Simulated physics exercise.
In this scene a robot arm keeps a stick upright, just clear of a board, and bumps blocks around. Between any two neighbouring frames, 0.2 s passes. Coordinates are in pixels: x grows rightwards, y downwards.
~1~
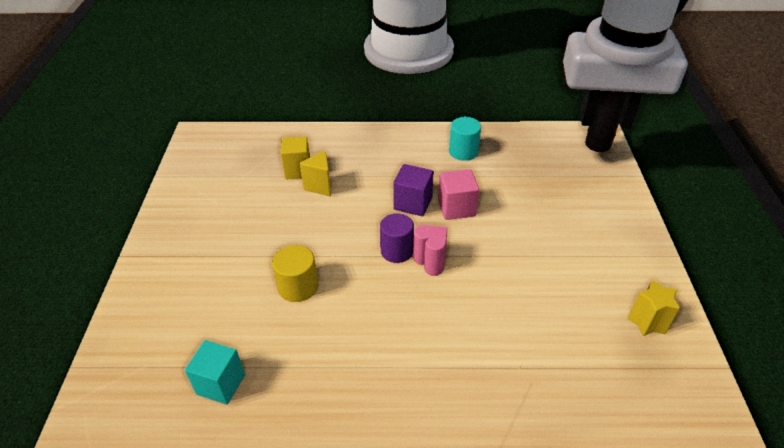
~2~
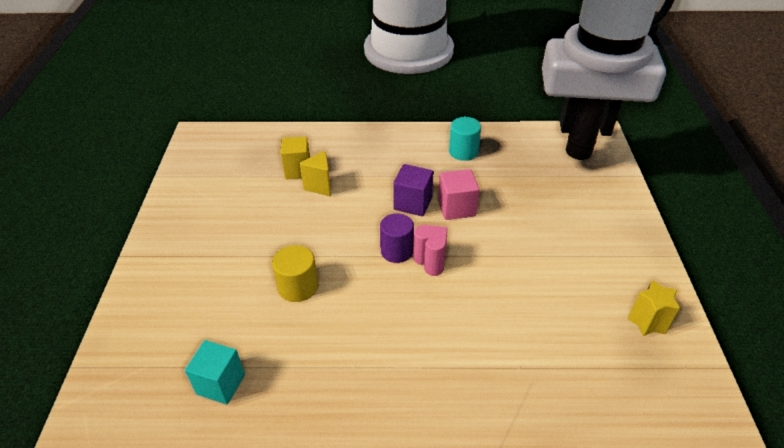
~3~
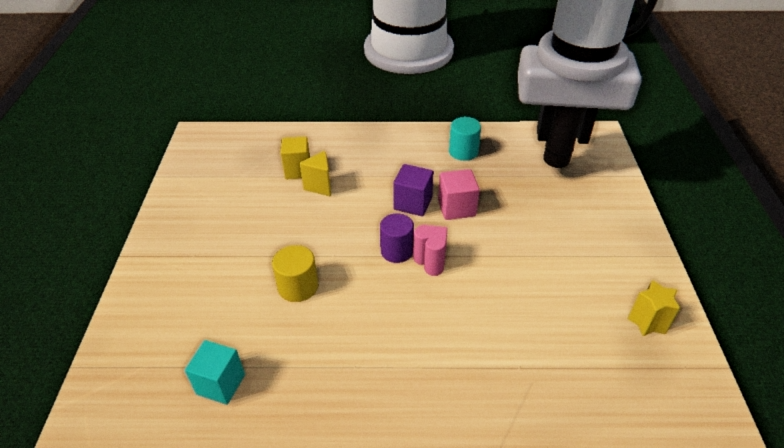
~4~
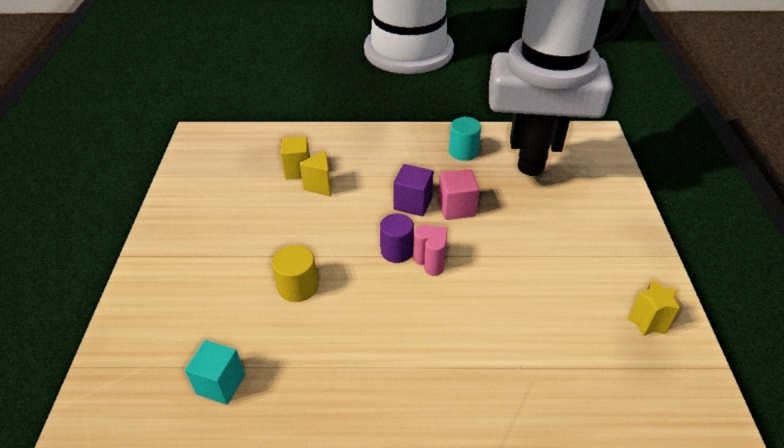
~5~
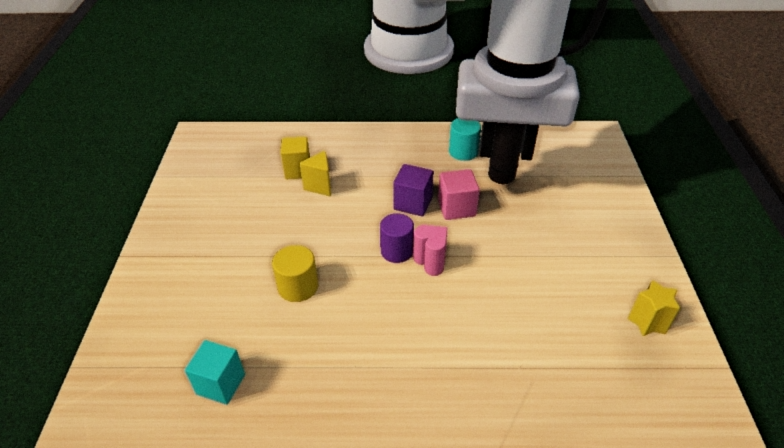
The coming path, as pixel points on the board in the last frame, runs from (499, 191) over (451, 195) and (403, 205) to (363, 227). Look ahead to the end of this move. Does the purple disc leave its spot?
That would be a no.
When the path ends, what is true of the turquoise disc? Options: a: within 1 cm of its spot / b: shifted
The one that fits is a, within 1 cm of its spot.
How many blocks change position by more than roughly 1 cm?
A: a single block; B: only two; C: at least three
B - only two.
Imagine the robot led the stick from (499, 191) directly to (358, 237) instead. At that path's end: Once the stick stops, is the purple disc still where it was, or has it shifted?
It is carried off its spot.
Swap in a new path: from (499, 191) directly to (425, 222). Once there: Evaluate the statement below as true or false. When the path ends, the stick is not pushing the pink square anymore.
The claim does not hold.
On the path given first. One third of the way, stick (451, 181); pink square (442, 187), turned 60° anticlockwise.
Two thirds of the way, stick (403, 190); purple square (373, 182), turned 30° anticlockwise; pink square (435, 193), turned 90° anticlockwise.
At the end, stick (362, 213); purple disc in place; purple square (332, 192); pink square (435, 193), turned 90° anticlockwise; turquoise disc in place.
